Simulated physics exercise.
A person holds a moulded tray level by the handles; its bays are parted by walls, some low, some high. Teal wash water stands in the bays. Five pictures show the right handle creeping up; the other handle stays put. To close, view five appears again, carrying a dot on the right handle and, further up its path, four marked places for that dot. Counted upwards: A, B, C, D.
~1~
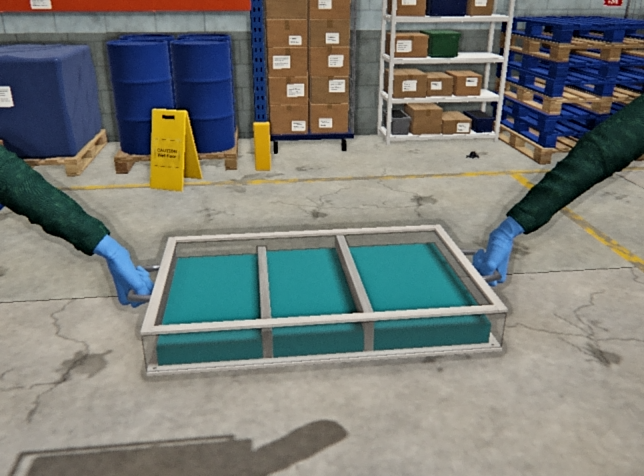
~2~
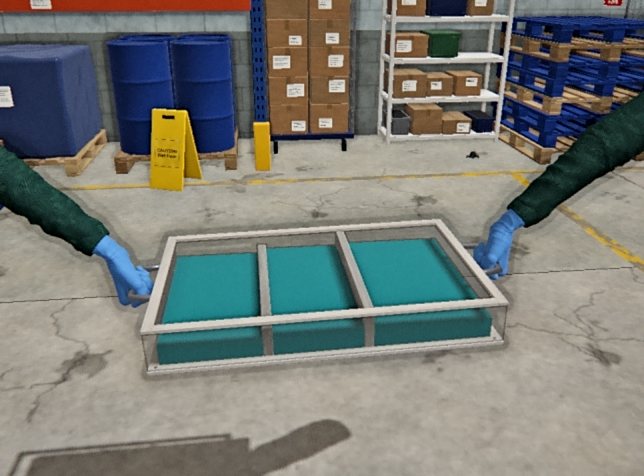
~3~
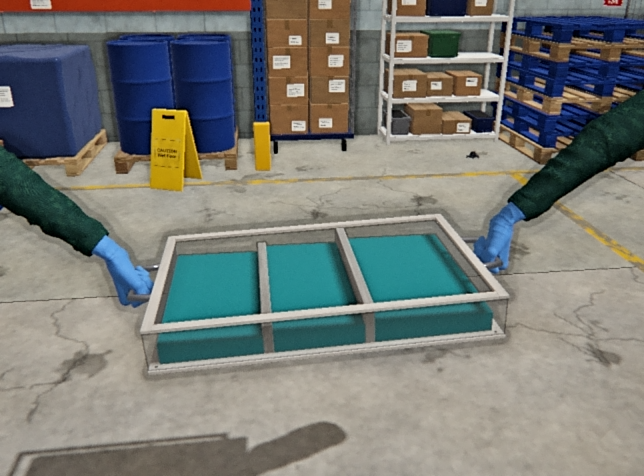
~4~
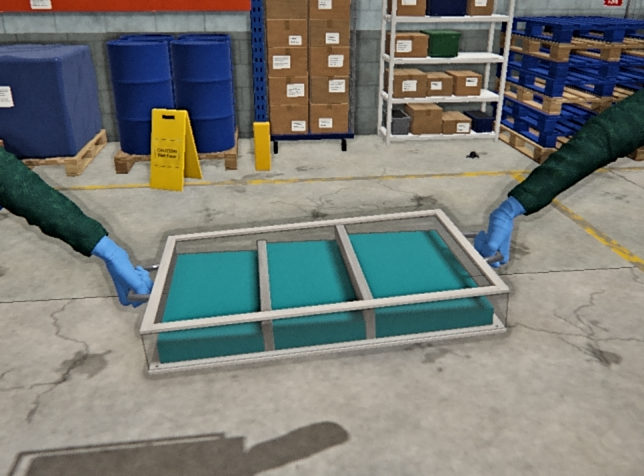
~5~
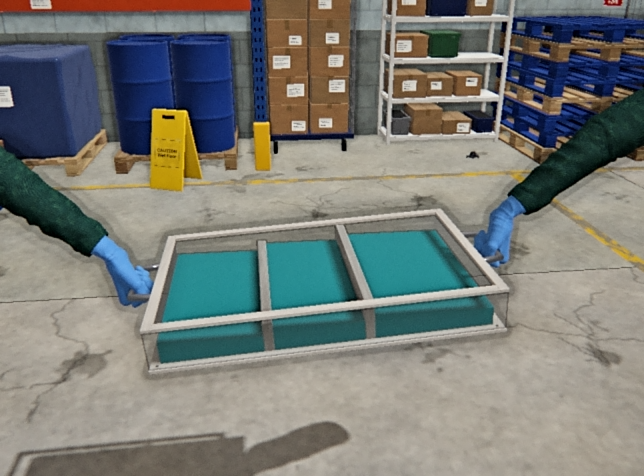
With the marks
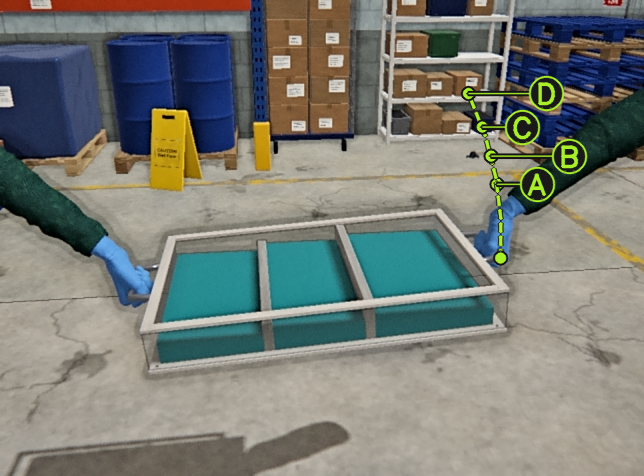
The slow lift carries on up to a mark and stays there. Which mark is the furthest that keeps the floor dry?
A is the one.
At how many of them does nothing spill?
One of them.
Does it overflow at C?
Yes.
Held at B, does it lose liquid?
Yes, that goes wrong.
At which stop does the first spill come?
B it is.
On the marked copy, A at (497, 184); B at (491, 156); C at (482, 127); D at (468, 93).
With A, nothing spills; the right bay holds the most.
With B, about 10 % goes over the rim.
With C, about 28 % goes over the rim.
With D, about 42 % goes over the rim.
